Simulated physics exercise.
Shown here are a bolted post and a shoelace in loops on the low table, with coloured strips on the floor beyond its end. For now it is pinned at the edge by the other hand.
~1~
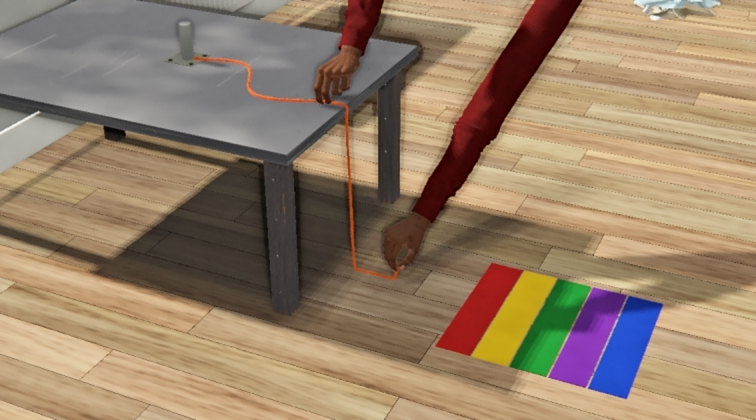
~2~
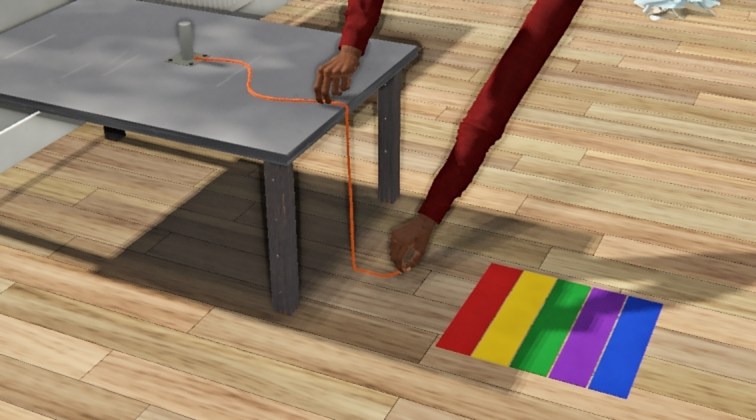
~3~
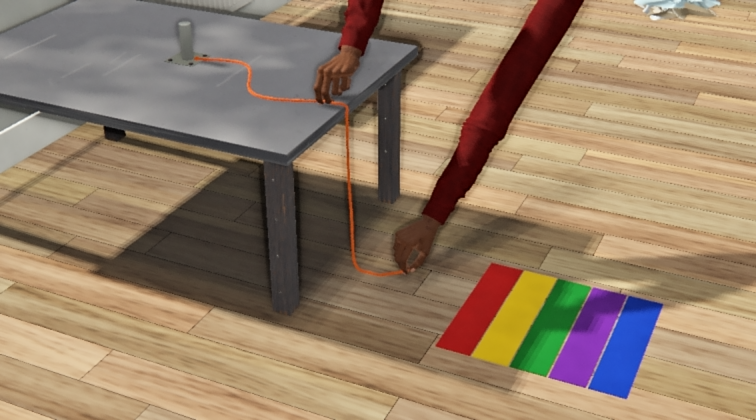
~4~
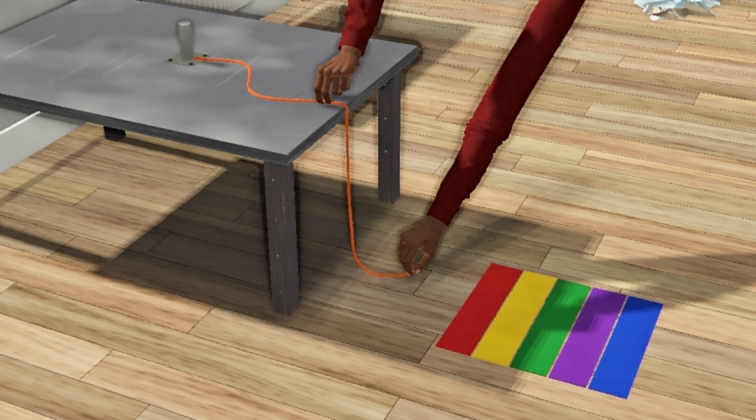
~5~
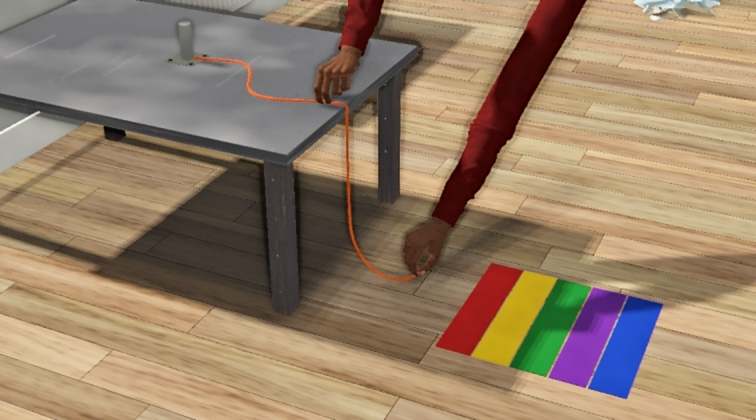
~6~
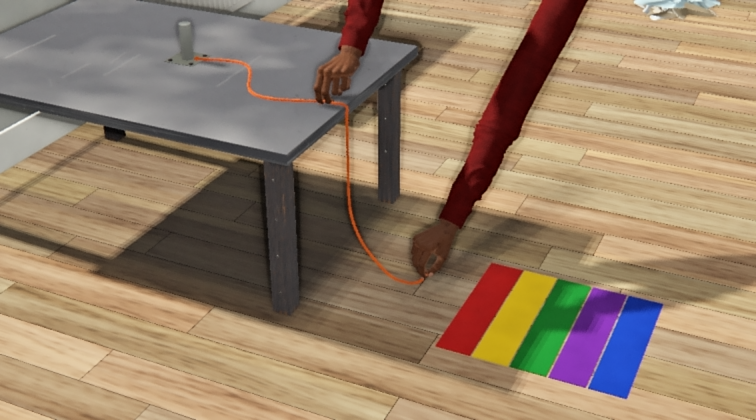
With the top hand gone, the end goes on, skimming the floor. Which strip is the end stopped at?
Stopped at green.
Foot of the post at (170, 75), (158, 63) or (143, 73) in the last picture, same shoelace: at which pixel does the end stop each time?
Going through the tries, you get (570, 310), then (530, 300), then (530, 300).
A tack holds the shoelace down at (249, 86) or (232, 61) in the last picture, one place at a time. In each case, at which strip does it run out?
You'd see yellow the first time and green the second.
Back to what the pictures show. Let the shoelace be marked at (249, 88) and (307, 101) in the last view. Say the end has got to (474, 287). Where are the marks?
Point one: (284, 84); point two: (340, 103).
Soon after, end near (474, 287); over red.
After that, end near (524, 299); over yellow.
At the stop, end near (554, 307); over green. It gets as far as the green strip.
